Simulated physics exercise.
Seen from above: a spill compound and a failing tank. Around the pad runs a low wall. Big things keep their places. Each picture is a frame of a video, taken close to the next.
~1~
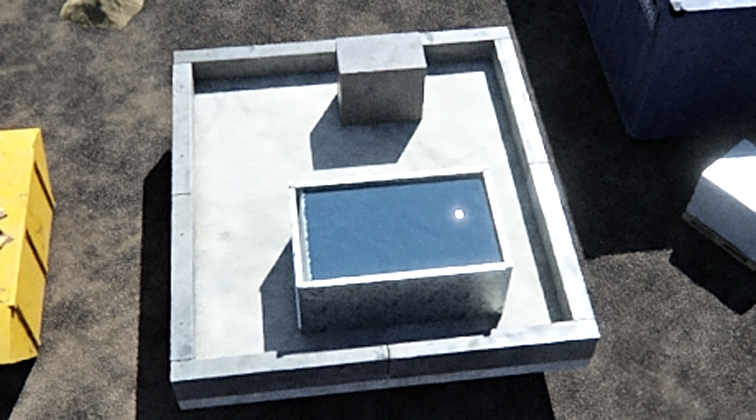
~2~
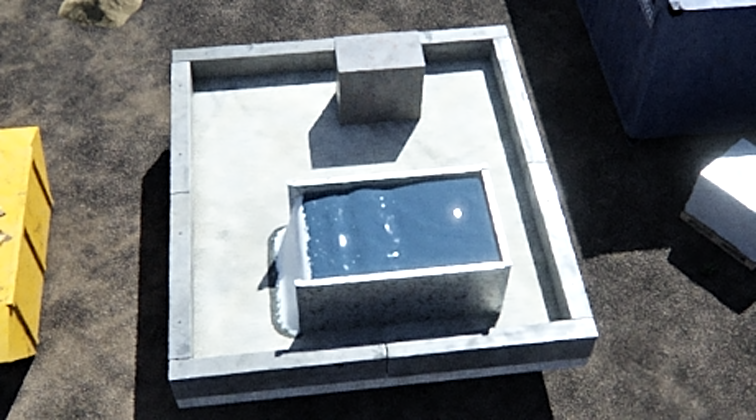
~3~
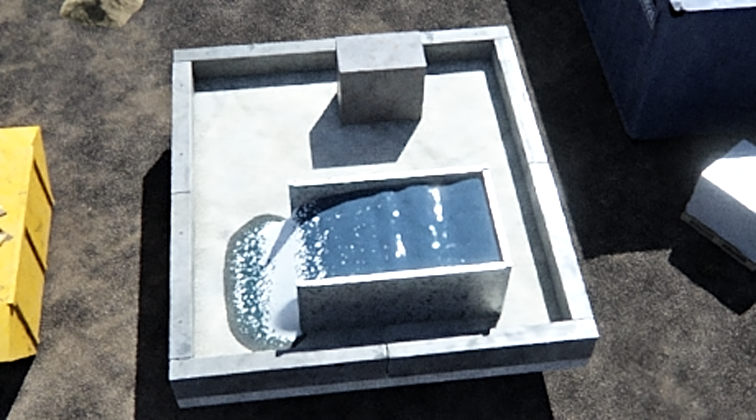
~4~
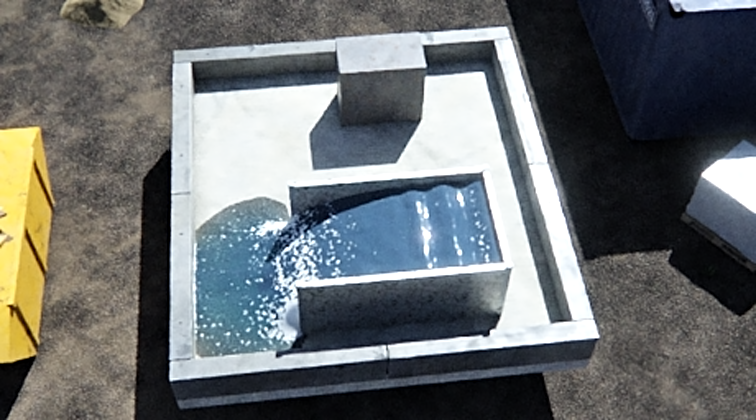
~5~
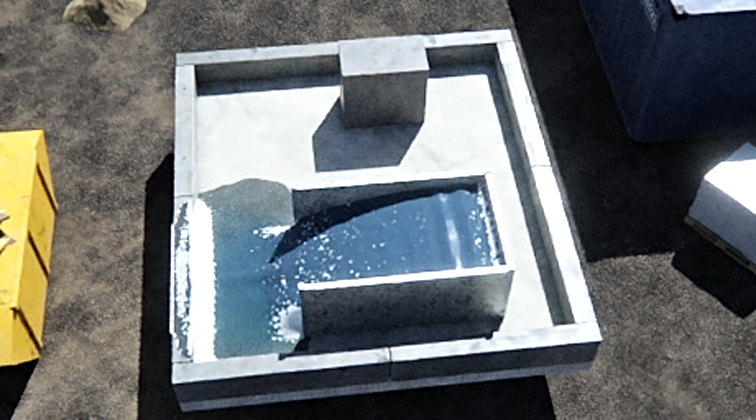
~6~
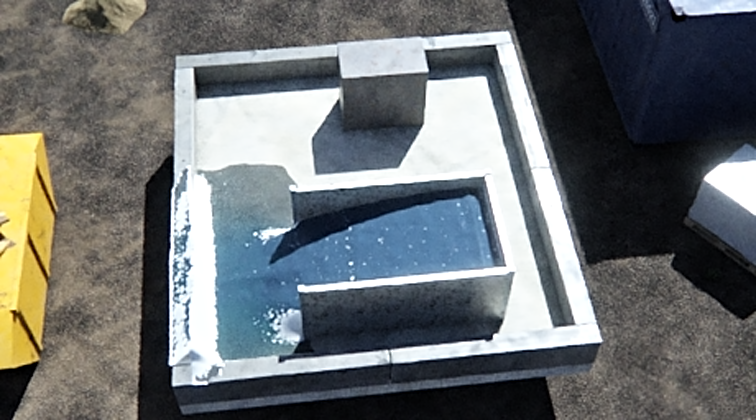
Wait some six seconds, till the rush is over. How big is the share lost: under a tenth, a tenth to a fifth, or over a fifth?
The share lost is a tenth to a fifth.
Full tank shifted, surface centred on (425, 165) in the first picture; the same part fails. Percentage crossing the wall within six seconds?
Roughly 8 per cent.
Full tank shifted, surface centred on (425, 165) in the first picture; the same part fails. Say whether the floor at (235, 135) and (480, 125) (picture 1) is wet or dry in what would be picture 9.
In the order asked: Soaked and spared.
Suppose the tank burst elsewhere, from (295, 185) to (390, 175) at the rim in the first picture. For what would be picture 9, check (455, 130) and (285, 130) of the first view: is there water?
First point waterlogged; second point waterlogged.
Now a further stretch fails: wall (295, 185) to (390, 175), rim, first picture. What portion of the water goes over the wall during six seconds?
Estimate: Some 2 in a hundred.
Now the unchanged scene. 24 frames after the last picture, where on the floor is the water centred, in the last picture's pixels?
Near (347, 213) in the last view.
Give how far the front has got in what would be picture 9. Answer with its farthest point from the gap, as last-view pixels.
My pick would be pixel (198, 100).
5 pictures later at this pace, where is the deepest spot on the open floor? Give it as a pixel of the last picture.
Around (200, 297).
A moment on, water covers 25 % of the floor; the low wall has let 2 % over.
Next, water covers 35 % of the floor; the low wall has let 7 % over.
Then, water covers 50 % of the floor; the low wall has let 15 % over.
Later, water covers 75 % of the floor; the low wall has let 16 % over.
In the end, water covers 85 % of the floor; the low wall has let 16 % over.
